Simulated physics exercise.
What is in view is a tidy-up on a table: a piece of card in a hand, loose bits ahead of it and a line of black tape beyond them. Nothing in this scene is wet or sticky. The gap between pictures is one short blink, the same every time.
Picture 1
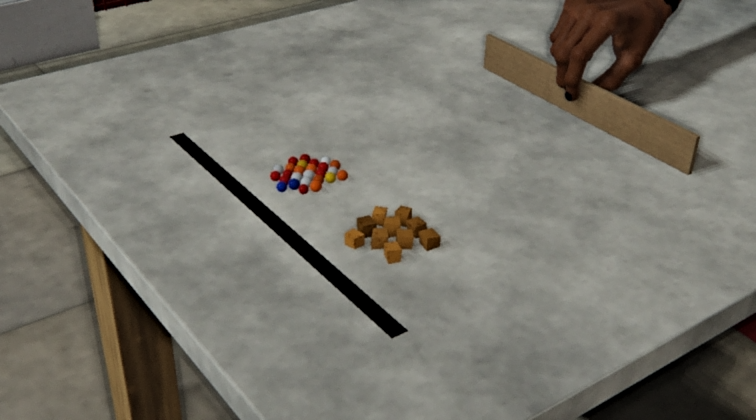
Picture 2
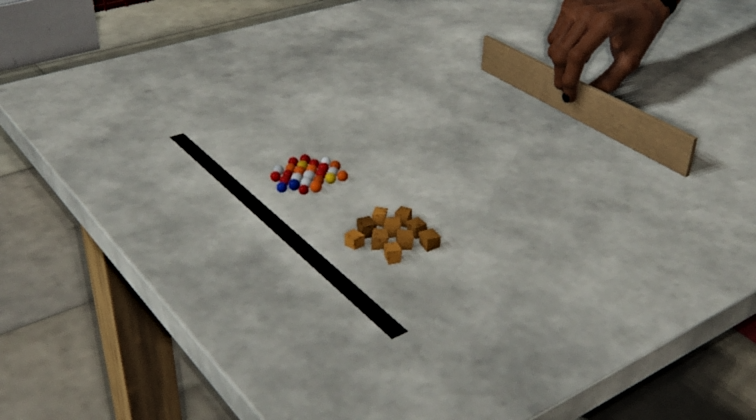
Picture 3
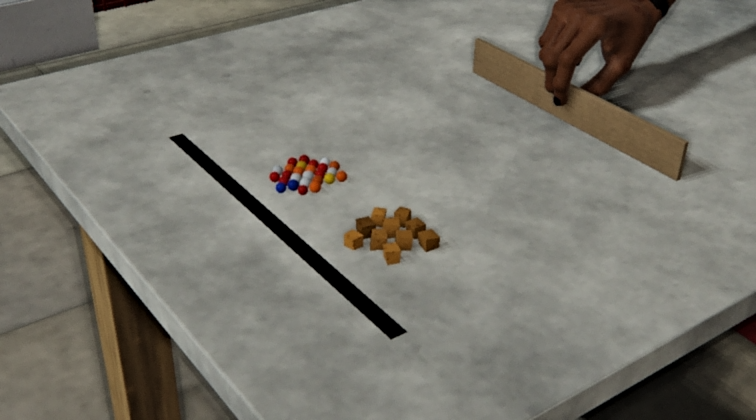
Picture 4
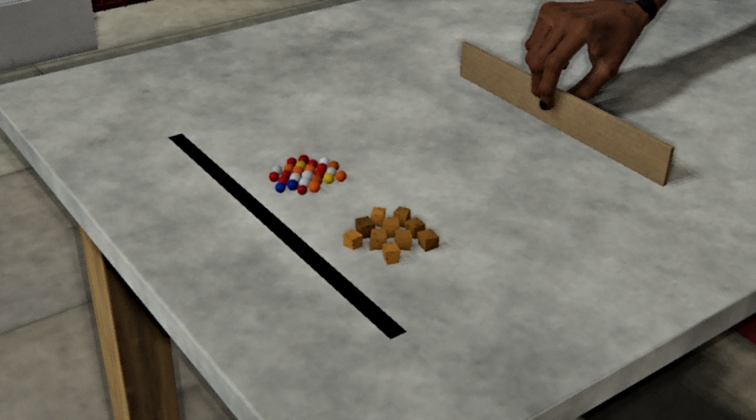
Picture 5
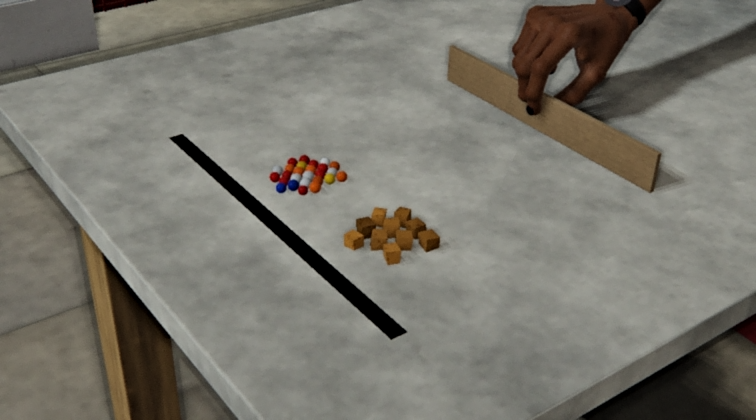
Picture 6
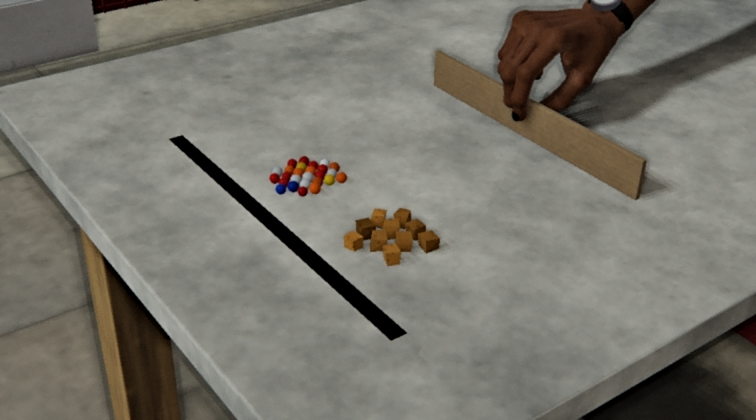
A hand slides a piece of card left across a table toward small beads and croutons.
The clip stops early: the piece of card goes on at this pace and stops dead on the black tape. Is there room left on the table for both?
Result: Front portion: None lost; back portion: Some lost.
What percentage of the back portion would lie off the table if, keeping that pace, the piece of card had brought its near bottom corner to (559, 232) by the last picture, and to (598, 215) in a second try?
100 % and 100 %.
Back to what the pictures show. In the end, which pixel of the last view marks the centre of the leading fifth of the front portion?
It stops around (270, 278) in the final picture.
Then, 0.48 s later than the last frame, piece of card still moving, near (403, 142); front portion all on the table, its front near (354, 242); back portion all on the table, its front near (281, 189).
Then, 0.97 s later than the last frame, piece of card stopped at the black tape; front portion all on the table, its front near (277, 285); back portion all on the table, its front near (168, 198).
Then, 1.25 s later than the last frame, piece of card stopped at the black tape; front portion all on the table, its front near (276, 286); back portion all on the table, its front near (97, 219).
When it is over, piece of card stopped at the black tape; front portion all on the table, its front near (276, 286); back portion every one over the edge.
